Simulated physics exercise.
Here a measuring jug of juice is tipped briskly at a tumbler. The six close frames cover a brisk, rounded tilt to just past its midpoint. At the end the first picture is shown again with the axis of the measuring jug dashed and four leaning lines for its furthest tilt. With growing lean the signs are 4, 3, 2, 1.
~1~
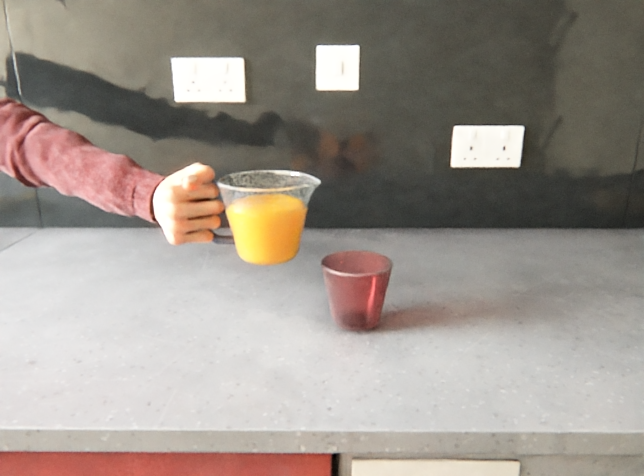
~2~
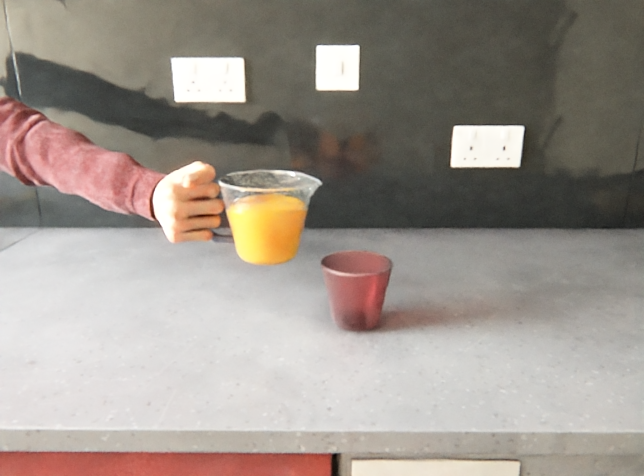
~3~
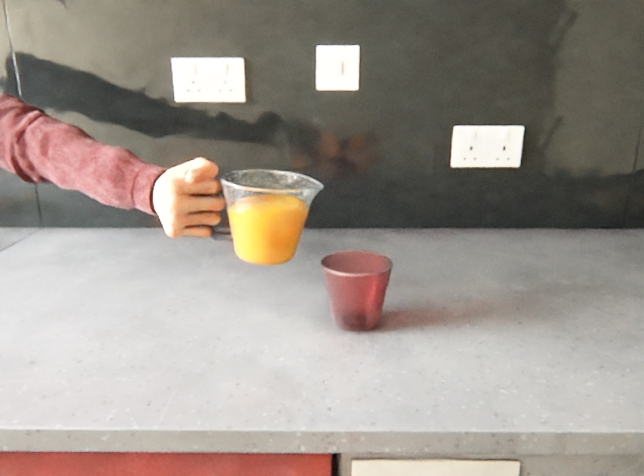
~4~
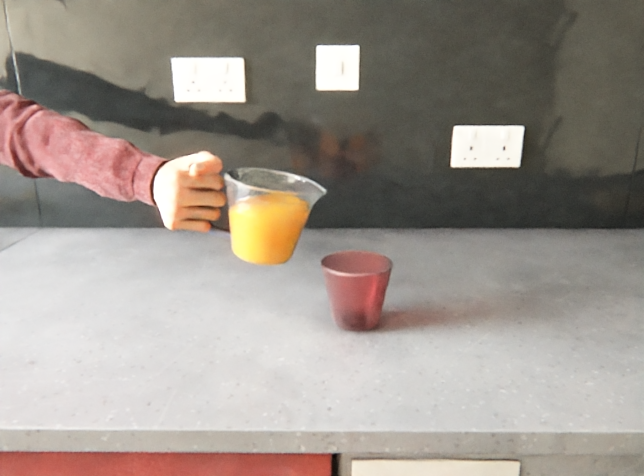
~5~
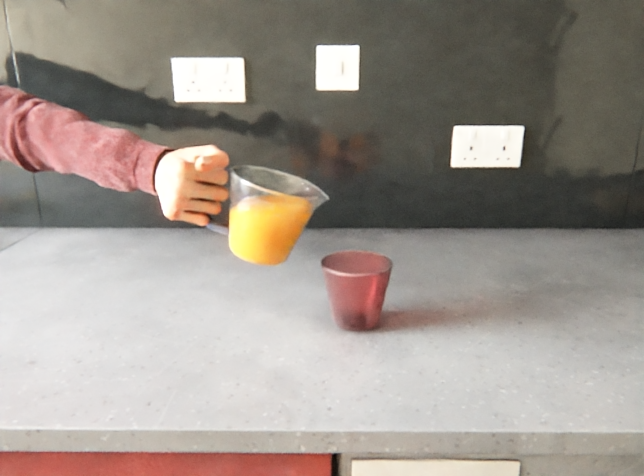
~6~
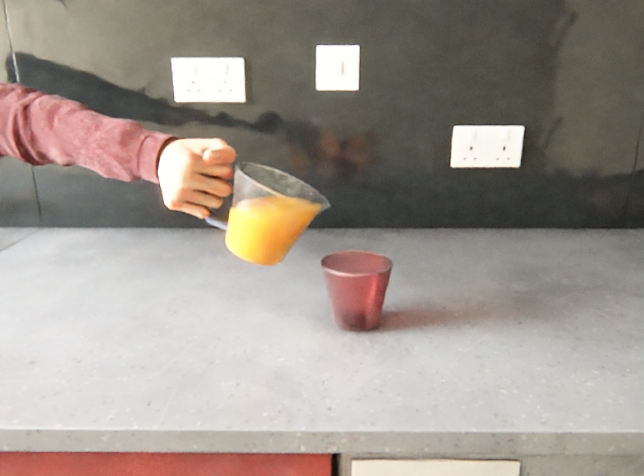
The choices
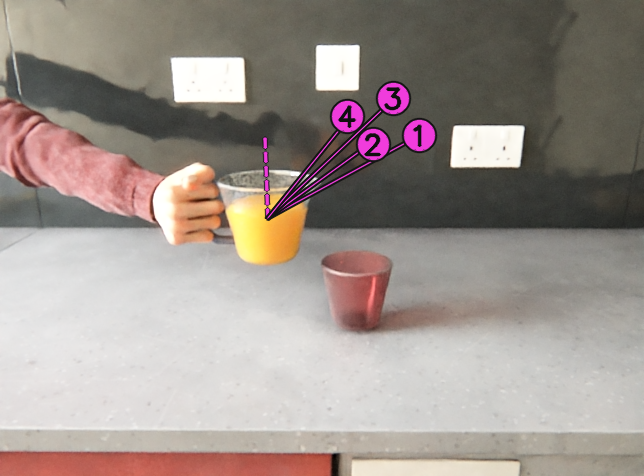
At the start, a hand in a red sleeve holds a clear measuring jug of orange juice upright, above and to the left of a dark red tumbler on a grey counter. The hand then tilts the jug gradually to the right, its lip lowering slightly, while the juice stays inside.
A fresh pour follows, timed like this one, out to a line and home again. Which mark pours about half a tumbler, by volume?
Go for 2.
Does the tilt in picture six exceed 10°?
Yes.
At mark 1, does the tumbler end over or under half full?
Over.
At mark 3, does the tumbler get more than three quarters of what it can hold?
No, it does not.
On the marked copy, 1 at (404, 143); 2 at (357, 152); 3 at (381, 110); 4 at (338, 131).
With 1, the tumbler ends with about 68 % of what it can hold.
With 2, the tumbler ends with about 49 % of what it can hold.
With 3, the tumbler ends with about 31 % of what it can hold.
With 4, the tumbler ends with about 16 % of what it can hold.
